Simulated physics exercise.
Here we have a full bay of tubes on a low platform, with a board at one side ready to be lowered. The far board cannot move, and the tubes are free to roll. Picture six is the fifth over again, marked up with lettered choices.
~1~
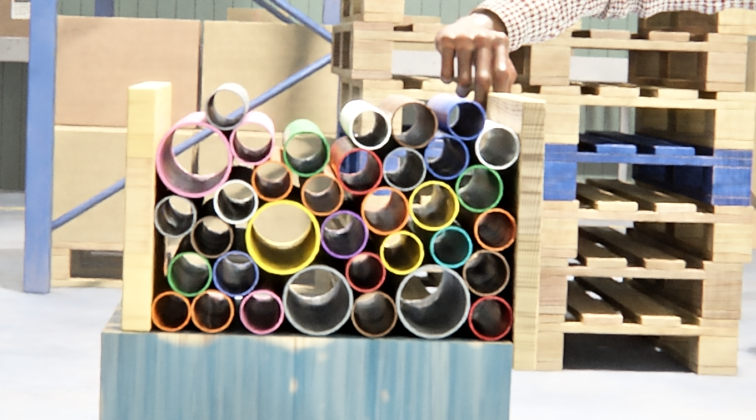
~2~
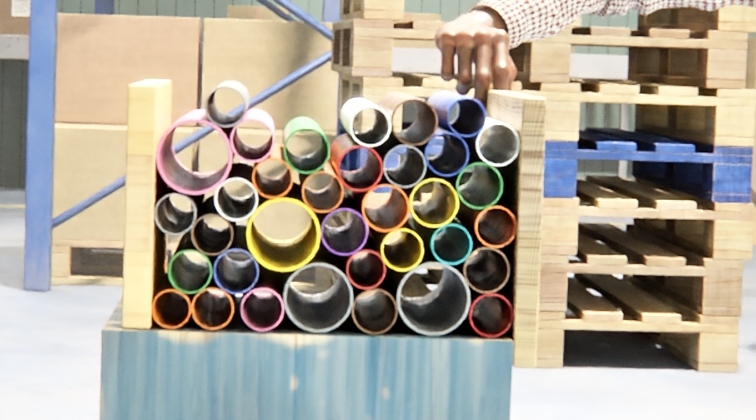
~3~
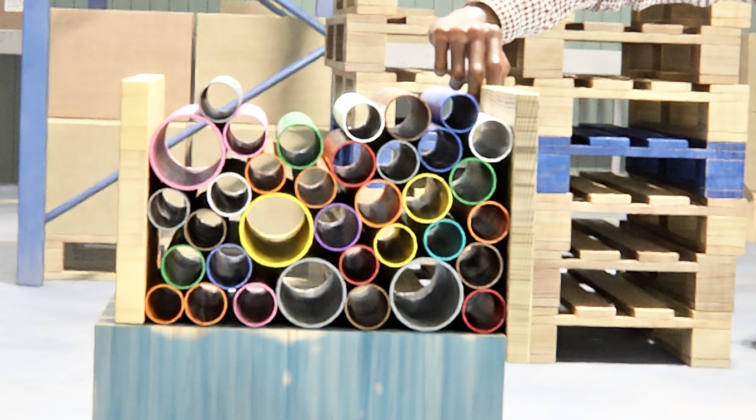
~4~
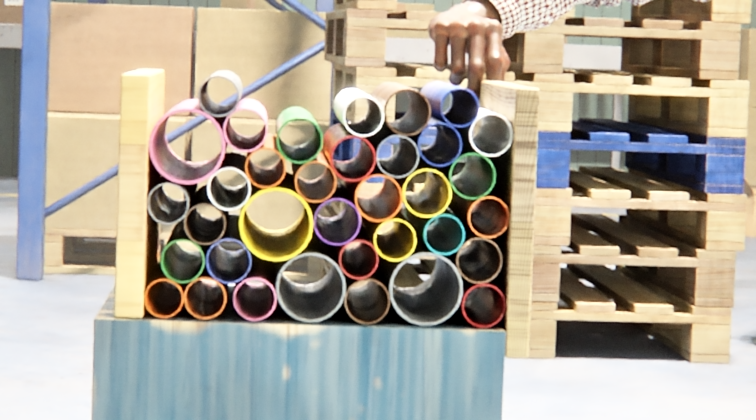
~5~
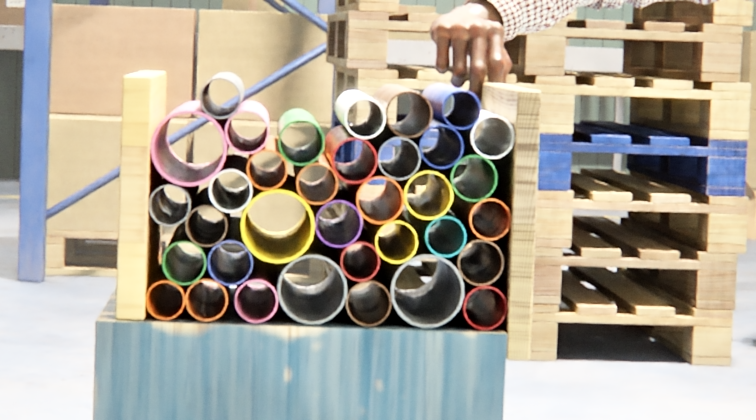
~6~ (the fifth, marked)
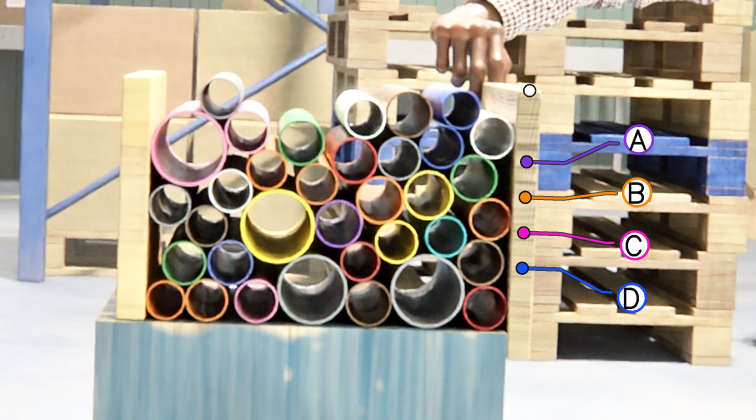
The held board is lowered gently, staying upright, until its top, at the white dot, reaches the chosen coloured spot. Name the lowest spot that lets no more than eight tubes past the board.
Stop at D.
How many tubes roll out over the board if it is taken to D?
The count is six.
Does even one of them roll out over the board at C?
Yes.
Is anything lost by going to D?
Yes.
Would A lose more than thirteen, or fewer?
Fewer than thirteen.
On the marked copy, A at (527, 162); B at (525, 197); C at (524, 233); D at (522, 268); the white dot at (530, 91).
With D. Early on, top of the board (514, 169).
Further on, top of the board (510, 262).
At the end, top of the board (510, 266), six out over the board.
As for the rest, A none out over the board; B two out over the board; C two out over the board.
